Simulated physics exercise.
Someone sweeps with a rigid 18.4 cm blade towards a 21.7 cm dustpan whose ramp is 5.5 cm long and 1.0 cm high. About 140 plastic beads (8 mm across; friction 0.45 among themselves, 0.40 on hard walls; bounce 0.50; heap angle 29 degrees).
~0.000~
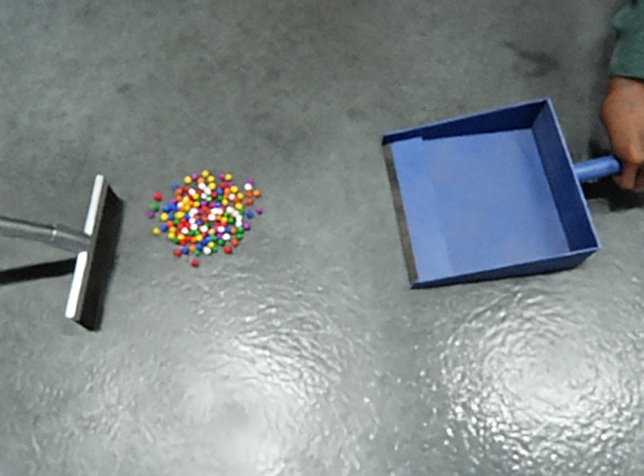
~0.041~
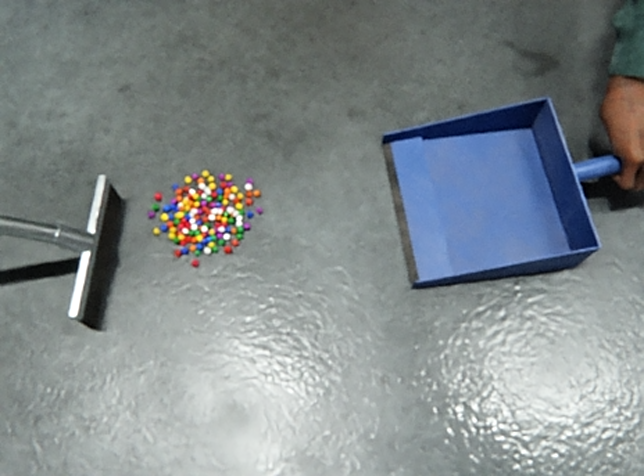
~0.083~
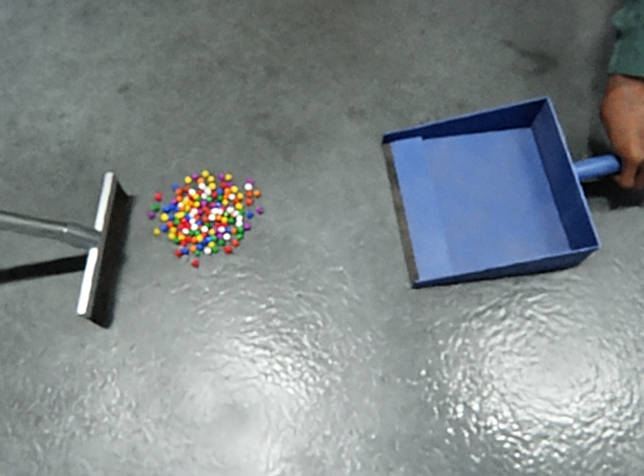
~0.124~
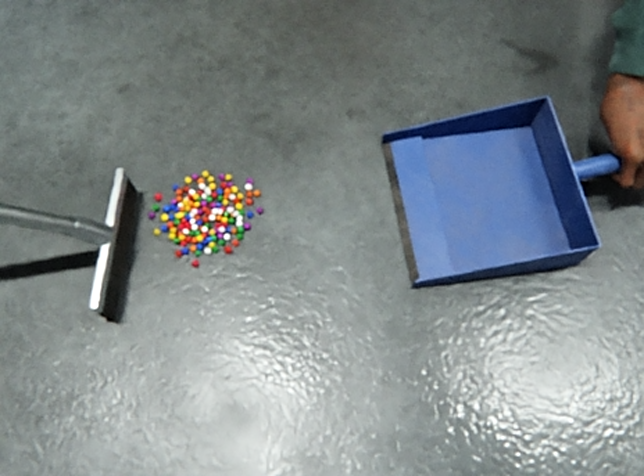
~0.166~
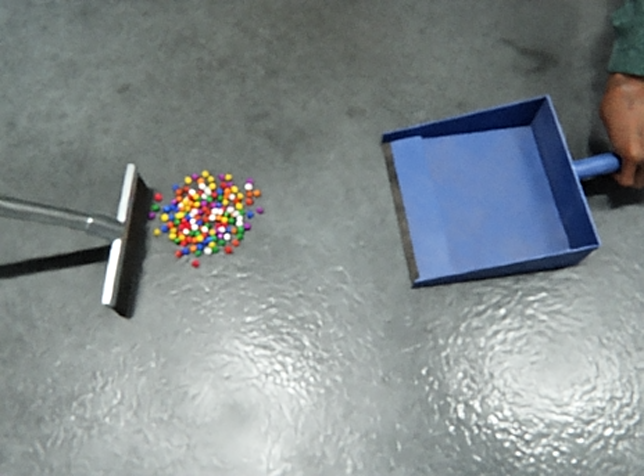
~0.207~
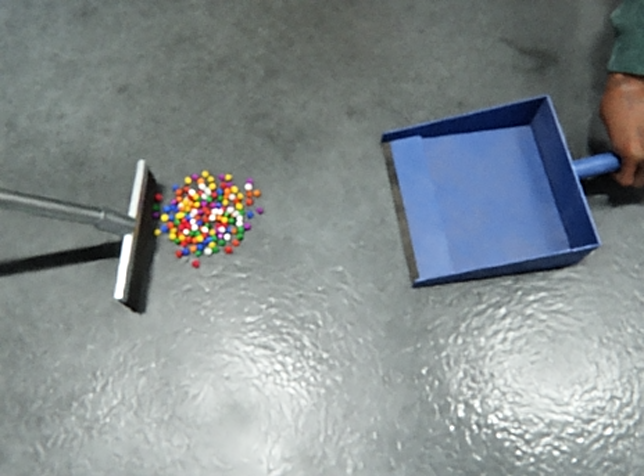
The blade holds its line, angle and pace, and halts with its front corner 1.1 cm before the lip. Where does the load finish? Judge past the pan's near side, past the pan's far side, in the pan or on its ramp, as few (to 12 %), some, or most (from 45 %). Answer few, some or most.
Near side few, far side some, pan few.
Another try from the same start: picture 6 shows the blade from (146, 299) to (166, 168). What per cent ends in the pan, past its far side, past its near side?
Pan 25, far 15, near 5.
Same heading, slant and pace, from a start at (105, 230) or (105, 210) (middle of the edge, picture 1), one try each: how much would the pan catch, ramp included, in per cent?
About 0 and 0 per cent.
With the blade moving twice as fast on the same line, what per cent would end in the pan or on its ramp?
Then about 15 per cent.
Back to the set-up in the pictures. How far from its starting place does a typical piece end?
Roughly 24 cm.
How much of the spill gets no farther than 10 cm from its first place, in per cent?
Roughly 5 per cent.
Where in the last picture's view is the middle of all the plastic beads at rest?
Around (380, 189).
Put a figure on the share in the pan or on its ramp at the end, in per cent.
About 5 per cent.
After 0.65 s, middle of the blade 19 cm from the lip; 0 % over the lip, far side 10 %, near side 0 %.
After 0.94 s, middle of the blade 9 cm from the lip; 0 % over the lip, far side 15 %, near side 0 %.
After 1.33 s, middle of the blade 3 cm from the lip; 5 % over the lip, far side 20 %, near side 0 %.
In the end, at 1.7 s, near side 0 %, far side 20 %, pan 5 %, in front of the lip or behind the blade 75 %.
